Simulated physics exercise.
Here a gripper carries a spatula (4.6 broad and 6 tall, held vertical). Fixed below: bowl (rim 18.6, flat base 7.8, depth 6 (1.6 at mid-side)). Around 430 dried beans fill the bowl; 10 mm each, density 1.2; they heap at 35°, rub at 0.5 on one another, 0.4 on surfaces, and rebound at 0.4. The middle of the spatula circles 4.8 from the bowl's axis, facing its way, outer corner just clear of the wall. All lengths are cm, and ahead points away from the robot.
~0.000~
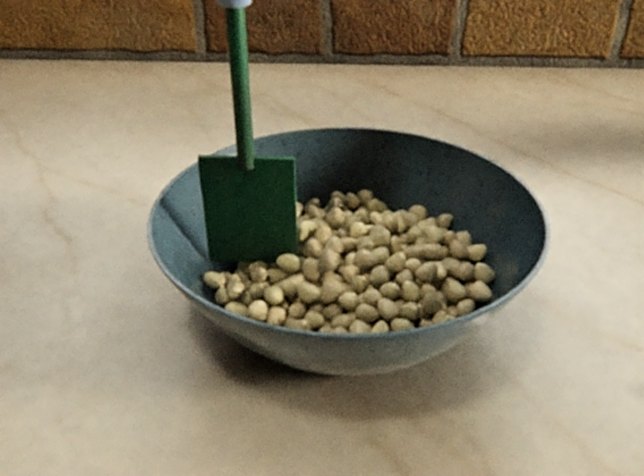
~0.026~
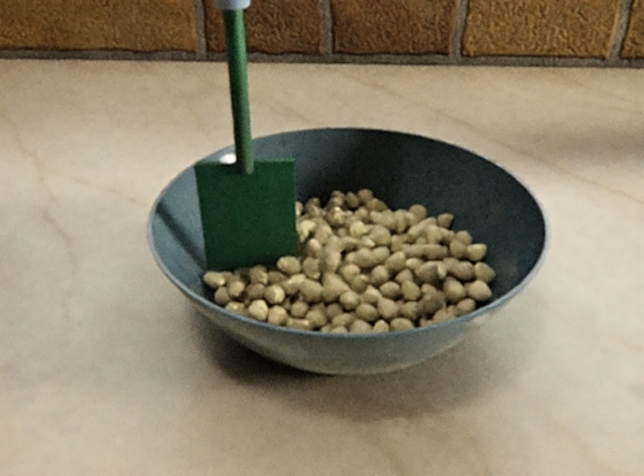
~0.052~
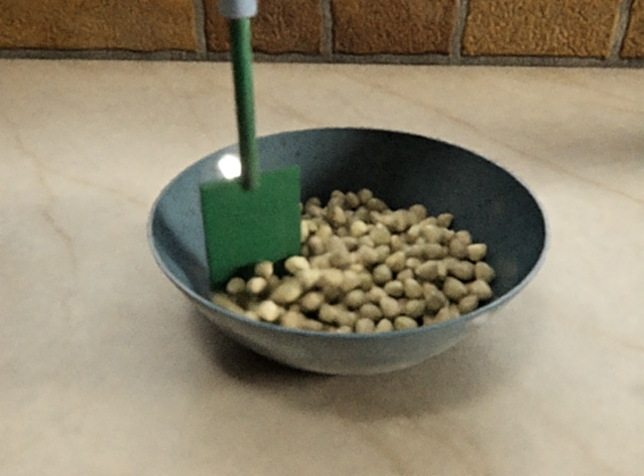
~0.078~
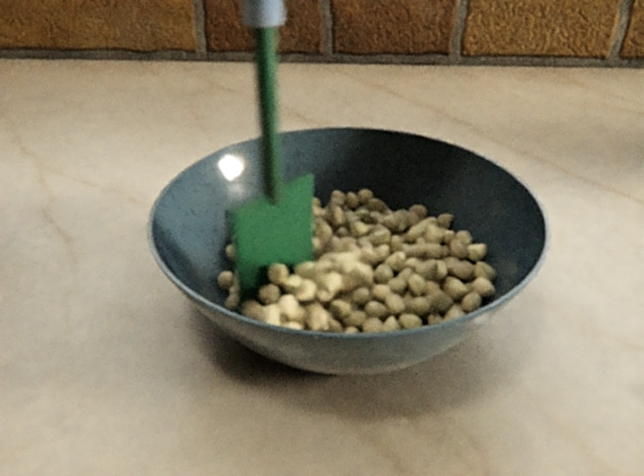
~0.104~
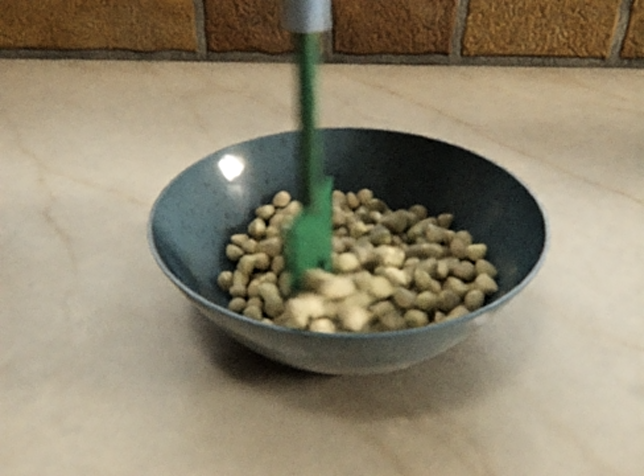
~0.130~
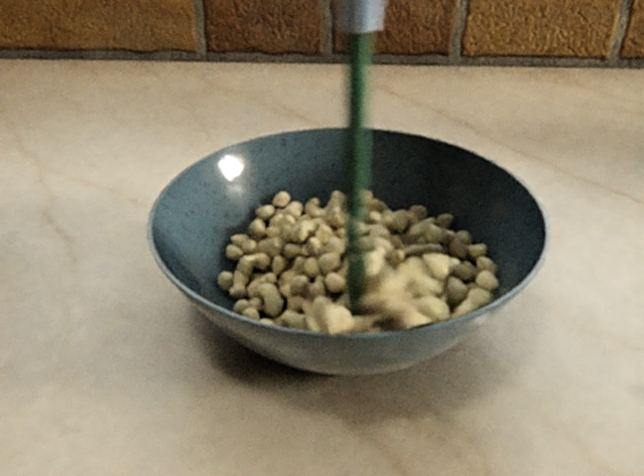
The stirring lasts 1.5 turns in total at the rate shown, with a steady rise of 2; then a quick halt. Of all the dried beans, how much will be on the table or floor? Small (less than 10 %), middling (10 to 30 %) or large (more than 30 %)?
Share on the table or floor: Middling (10 to 30 %).
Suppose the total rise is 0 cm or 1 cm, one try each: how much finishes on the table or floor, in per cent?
Some 35 and 20 per cent.
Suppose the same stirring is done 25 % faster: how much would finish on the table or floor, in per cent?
Then about 15 per cent.
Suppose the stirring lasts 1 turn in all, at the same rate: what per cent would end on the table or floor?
It would be near 5 per cent.
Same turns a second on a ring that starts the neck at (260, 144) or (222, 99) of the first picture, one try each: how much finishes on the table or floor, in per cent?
About 15 and 0 per cent.
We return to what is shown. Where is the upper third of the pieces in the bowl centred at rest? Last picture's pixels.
At about (341, 263).
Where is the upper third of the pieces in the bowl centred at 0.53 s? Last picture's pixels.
At about (328, 262).
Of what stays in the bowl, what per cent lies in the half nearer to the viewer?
About 50 per cent.
By 0.33 s, 266° round, highest piece 10 above the table; 397 in the bowl, 17 on the table or floor, 12 in flight or on the tool.
By 0.53 s, 77° round, highest piece 7 above the table; 371 in the bowl, 53 on the table or floor, 2 in flight or on the tool.
By 0.82 s, 180° round, highest piece 5 above the table; 369 in the bowl, 57 on the table or floor.
By 1.52 s, 180° round, highest piece 5 above the table; 369 in the bowl, 57 on the table or floor.
Final count, 369 in the bowl, 57 on the table or floor. That is 13 % on the table or floor.
